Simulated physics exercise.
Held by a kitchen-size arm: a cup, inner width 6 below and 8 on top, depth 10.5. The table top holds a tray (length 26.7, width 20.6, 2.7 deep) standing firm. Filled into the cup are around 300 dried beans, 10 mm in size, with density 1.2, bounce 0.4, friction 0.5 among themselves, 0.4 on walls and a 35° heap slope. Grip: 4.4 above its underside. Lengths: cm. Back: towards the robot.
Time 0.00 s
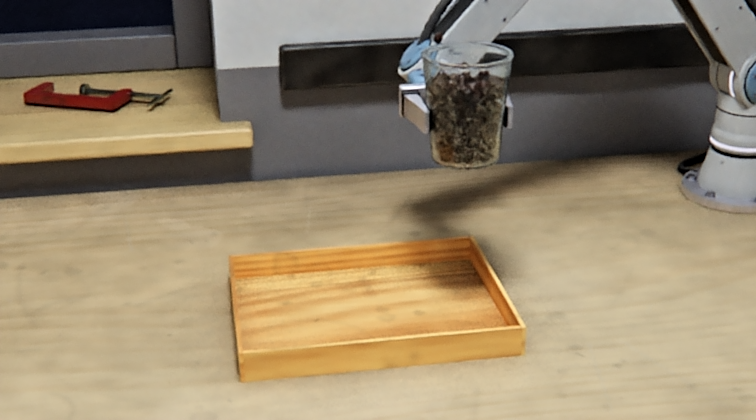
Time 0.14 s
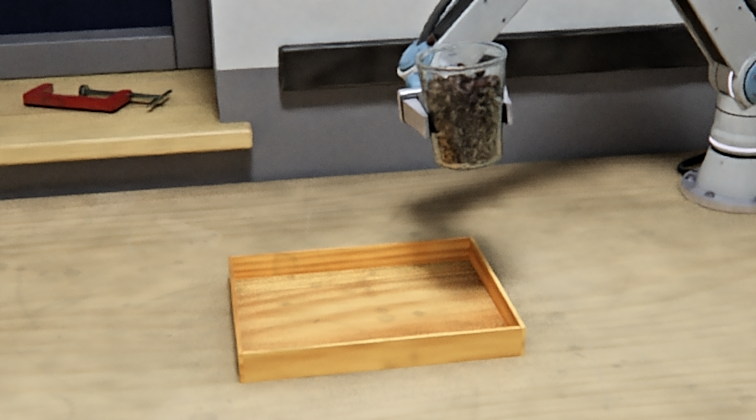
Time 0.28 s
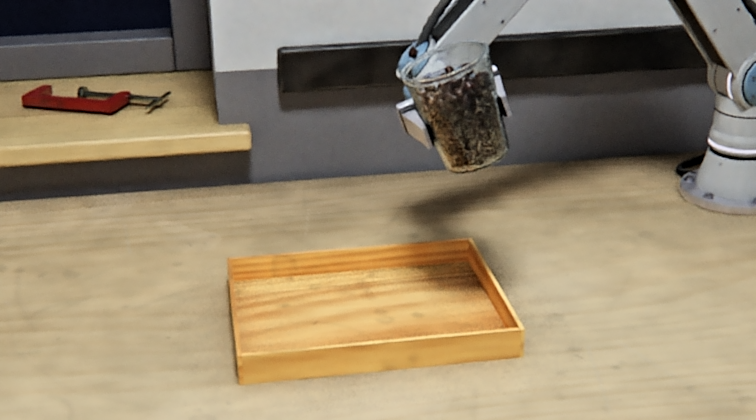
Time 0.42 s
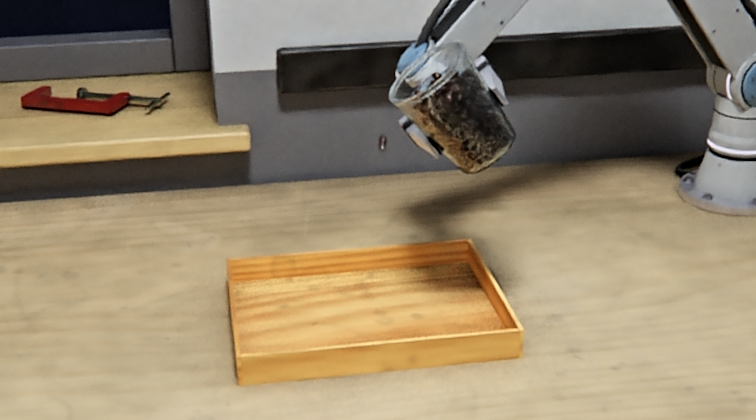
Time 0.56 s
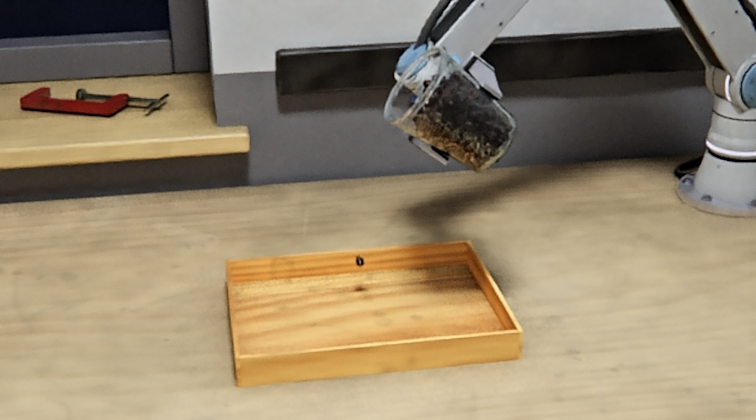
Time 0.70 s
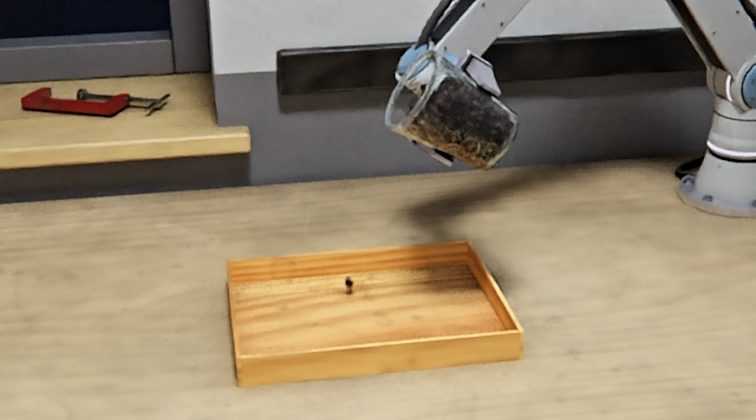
On a workbench, a robot arm tilting a clear cup of dark dried beans leftward above a wooden tray, one bean dropping in.
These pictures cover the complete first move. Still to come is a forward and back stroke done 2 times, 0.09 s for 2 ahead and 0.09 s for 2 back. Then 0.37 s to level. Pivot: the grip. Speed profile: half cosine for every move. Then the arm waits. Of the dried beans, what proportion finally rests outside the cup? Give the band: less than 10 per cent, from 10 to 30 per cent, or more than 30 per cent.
The band is less than 10 per cent.
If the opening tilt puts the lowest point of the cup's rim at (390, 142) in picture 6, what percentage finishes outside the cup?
The share is around 15 %.
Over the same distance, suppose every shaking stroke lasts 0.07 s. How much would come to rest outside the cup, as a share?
Roughly 10 percent then.
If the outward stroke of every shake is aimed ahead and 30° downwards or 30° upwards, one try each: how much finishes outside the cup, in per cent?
First try about 0 %, second try about 10 %.
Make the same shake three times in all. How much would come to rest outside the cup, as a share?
Estimate: Around 5 %.
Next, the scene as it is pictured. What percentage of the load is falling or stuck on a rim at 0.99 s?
I'd put it near 0 per cent.
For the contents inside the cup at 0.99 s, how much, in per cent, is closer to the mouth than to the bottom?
Close to 50 in a hundred.
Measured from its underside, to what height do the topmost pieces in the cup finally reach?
10.0 cm.
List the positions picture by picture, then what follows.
The first frame shows the cup middle at (466, 108), level; upper third of the load around (467, 88), from x 435 to 500, top at y 40; 298 in the cup.
The second frame shows the cup middle at (465, 109), tilted 5° forward; upper third of the load around (465, 88), from x 430 to 495, top at y 40.
The third frame shows the cup middle at (461, 111), tilted 19° forward; upper third of the load around (460, 92), from x 415 to 500, top at y 55.
The fourth frame shows the cup middle at (458, 113), tilted 37° forward; upper third of the load around (456, 96), from x 385 to 505, top at y 70; 297 in the cup, 1 in flight or on a rim.
The fifth frame shows the cup middle at (456, 116), tilted 51° forward; upper third of the load around (453, 100), from x 360 to 505, top at y 75; 297 in the cup, 1 in the tray.
The sixth frame shows the cup middle at (456, 117), tilted 56° forward; upper third of the load around (454, 101), from x 350 to 510, top at y 80; 297 in the cup, 1 in the tray.
After 0.99 s, tilted 56° forward, highest piece 24 above the table; 295 in the cup, 2 in the tray, 1 in flight or on a rim.
After 1.28 s, tilted 19° forward, highest piece 26 above the table; 282 in the cup, 16 in the tray.
After 1.63 s, level, highest piece 27 above the table; 282 in the cup, 16 in the tray.
After 2.68 s, level, highest piece 27 above the table; 282 in the cup, 16 in the tray.
In the end, 282 in the cup, 16 in the tray. That is 5 % outside the cup.
